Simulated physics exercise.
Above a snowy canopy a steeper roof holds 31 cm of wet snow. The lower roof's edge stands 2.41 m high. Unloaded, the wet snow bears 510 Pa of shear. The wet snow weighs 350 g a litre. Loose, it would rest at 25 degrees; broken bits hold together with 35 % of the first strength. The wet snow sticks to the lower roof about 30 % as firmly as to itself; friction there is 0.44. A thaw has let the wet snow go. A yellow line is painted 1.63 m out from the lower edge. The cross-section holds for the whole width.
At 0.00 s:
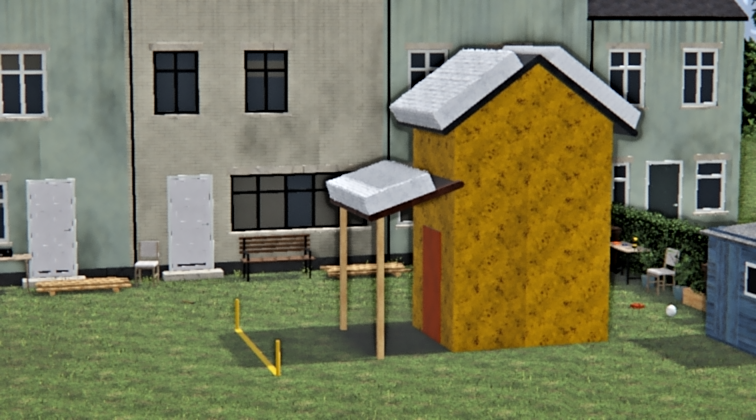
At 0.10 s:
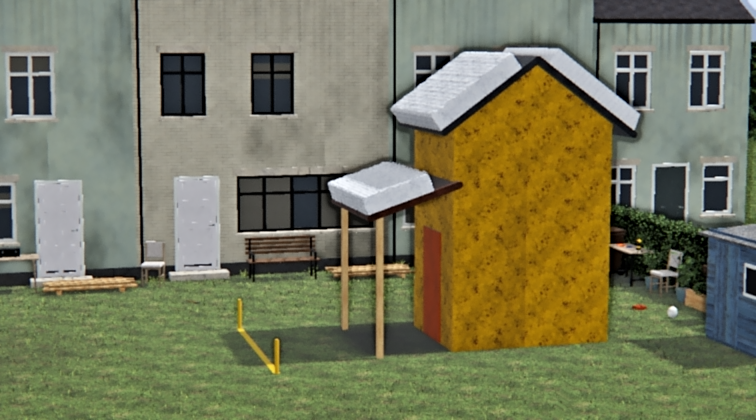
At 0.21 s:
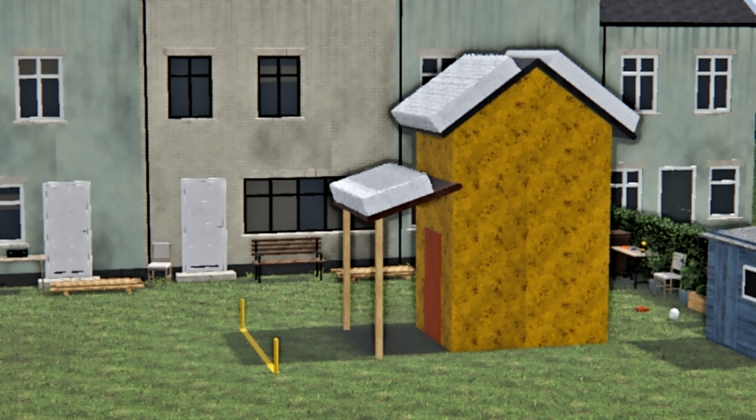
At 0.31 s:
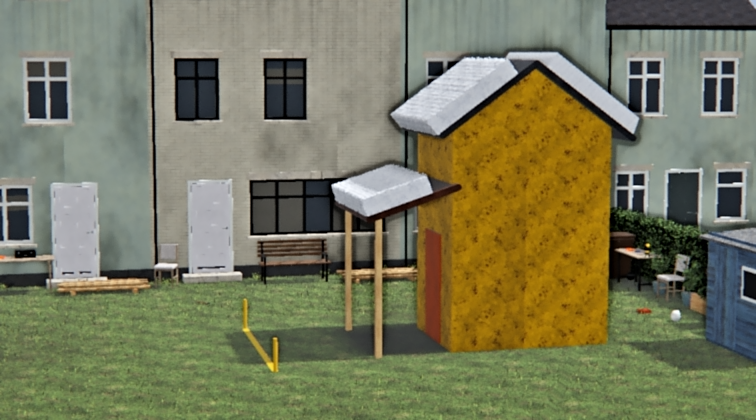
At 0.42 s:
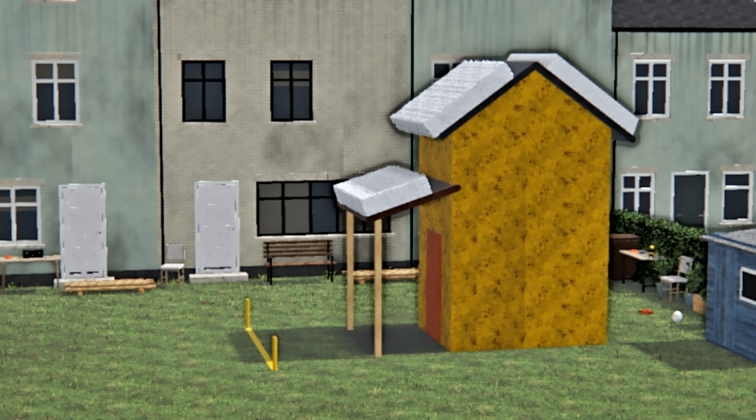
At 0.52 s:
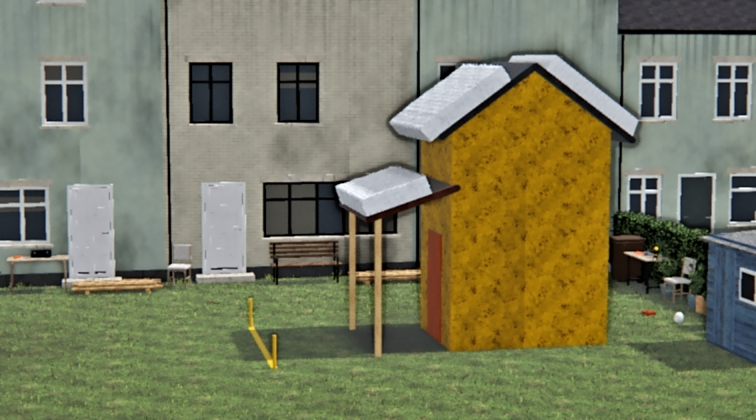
We see a tall orange-yellow building with thick snow on its steep roof above a snowy, post-supported canopy; as the view shifts gradually and the houses behind drift right, the upper snow creeps slightly past the roof edge and begins cracking.
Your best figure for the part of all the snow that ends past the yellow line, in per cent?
Expect roughly 22 %.
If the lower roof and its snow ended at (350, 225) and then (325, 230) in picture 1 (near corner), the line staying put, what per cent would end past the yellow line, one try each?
In turn about 16 %, 8 %.
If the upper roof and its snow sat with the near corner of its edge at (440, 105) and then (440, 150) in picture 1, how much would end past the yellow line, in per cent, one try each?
In that order: 30 %, 6 %.
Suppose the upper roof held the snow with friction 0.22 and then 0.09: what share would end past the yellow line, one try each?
In turn about 40 %, 40 %.
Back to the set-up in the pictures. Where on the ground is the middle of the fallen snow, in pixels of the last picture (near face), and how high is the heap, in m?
Near (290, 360), some 0.3 m high.
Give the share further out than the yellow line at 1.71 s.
Near 0 %.
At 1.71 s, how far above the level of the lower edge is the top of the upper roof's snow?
About 1.1 m.
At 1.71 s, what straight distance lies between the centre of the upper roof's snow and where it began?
Roughly 2.0 m.
After 1.07 s, none is below the lower edge and 0 % is past the line.
After 1.71 s, none is below the lower edge and 0 % is past the line.
After 2.36 s, 53 % is below the lower edge and 0 % is past the line.
After 3.00 s, 66 % is below the lower edge and 22 % is past the line.
After 3.50 s, 66 % is below the lower edge and 22 % is past the line.
